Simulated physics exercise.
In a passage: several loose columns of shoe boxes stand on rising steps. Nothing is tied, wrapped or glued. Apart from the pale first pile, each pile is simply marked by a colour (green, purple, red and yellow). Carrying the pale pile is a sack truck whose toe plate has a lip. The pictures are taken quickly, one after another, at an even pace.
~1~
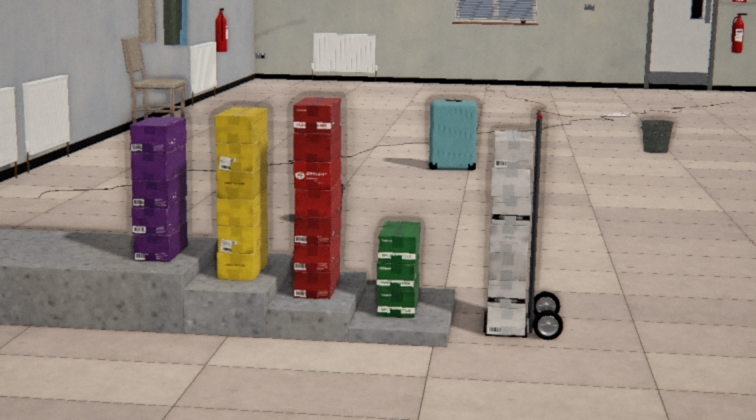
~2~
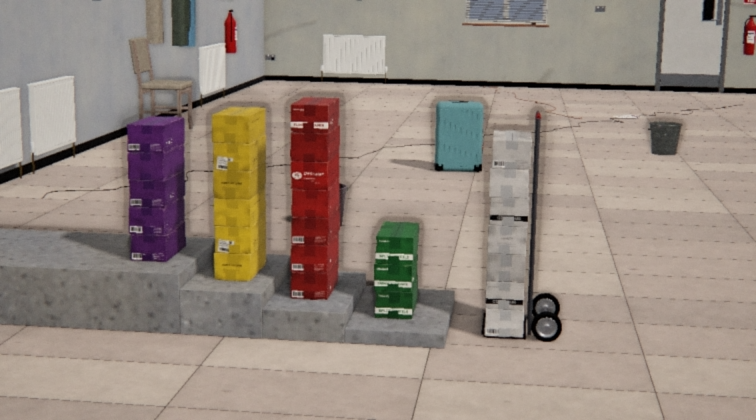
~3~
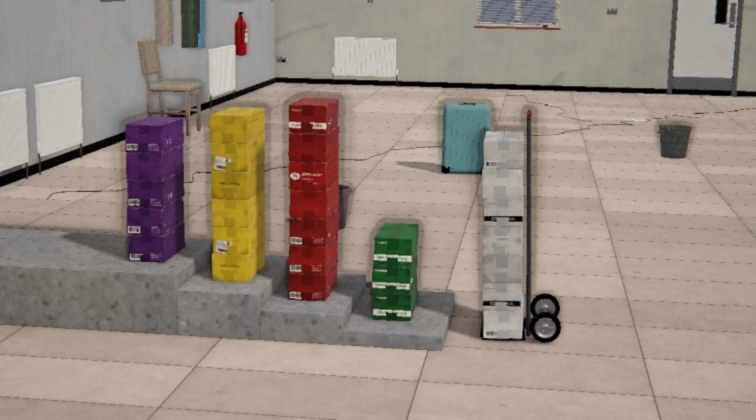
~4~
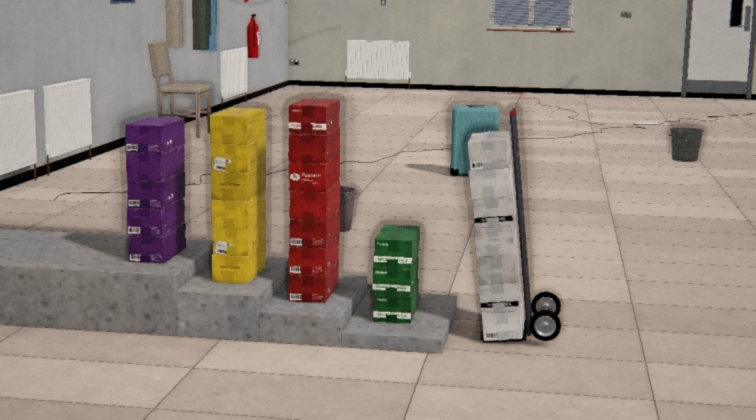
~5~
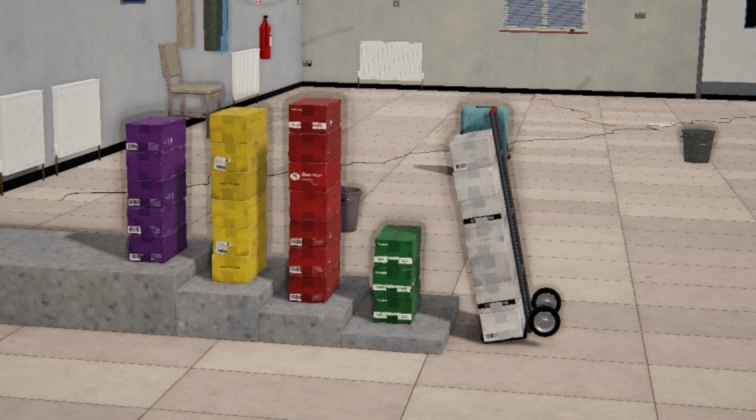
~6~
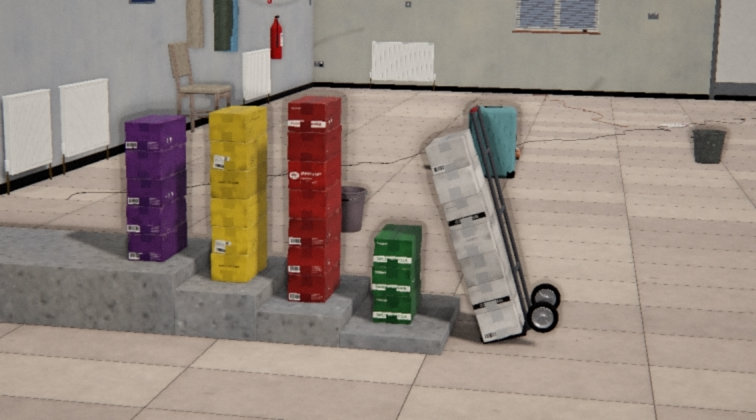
The clip shows purple, yellow, red and green box stacks standing still on grey steps beside a pale stack on a sack truck, which starts upright and then tilts gradually to the left with its boxes as the view shifts slightly.
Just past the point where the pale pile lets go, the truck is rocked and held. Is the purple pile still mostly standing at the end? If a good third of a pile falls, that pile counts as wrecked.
Yes, it stays up.
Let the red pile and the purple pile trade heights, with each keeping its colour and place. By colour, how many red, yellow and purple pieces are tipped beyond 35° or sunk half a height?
Red: 0, yellow: 0, purple: 0.
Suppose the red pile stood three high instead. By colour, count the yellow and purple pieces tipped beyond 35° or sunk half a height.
Pieces down at the end - yellow: 0, purple: 0.
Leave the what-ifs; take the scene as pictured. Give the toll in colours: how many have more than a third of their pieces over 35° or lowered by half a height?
0.
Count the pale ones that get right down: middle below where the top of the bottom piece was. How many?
Pale pieces: 1.
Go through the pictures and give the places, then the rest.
In the first picture (pixels give the middle of a visible side; the camera moves round a little), truck frame (538, 162) level; top purple box (148, 139); top red box (312, 119); none of the others has stirred.
In the second picture, truck frame (536, 163) level; top purple box (145, 139).
In the third picture, truck frame (529, 162) rocked barely; top purple box (143, 139).
In the fourth picture, truck frame (515, 161) rocked a little, top of the pale pile leaning a little; top purple box (143, 139); none of the others has stirred.
In the fifth picture, truck frame (499, 158) rocked a little, top of the pale pile leaning a little; top purple box (143, 138); none of the others has stirred.
In the sixth picture, truck frame (484, 156) rocked clearly, top of the pale pile leaning clearly; top purple box (142, 137); top red box (306, 118); none of the others has stirred.
Shortly afterwards, 0 of the pale pile down; none of the 5 purple boxes down (0 of 21 in all colours); top purple box unmoved.
Next, 1 of the pale pile down; none of the 5 purple boxes down (0 of 21 in all colours); top purple box unmoved.
Some moments later, 7 of the pale pile down; none of the 5 purple boxes down (0 of 21 in all colours); top purple box unmoved; top green box a little from its place.
Afterwards, 7 of the pale pile down; none of the 5 purple boxes down (0 of 21 in all colours); top purple box unmoved; top green box half its height from its place.
In the end, 7 of the pale pile down; none of the 5 purple boxes down (0 of 21 in all colours); top purple box unmoved; top green box tilted barely. From the last view, middles, top purple box near (156, 132), top green box near (380, 244).
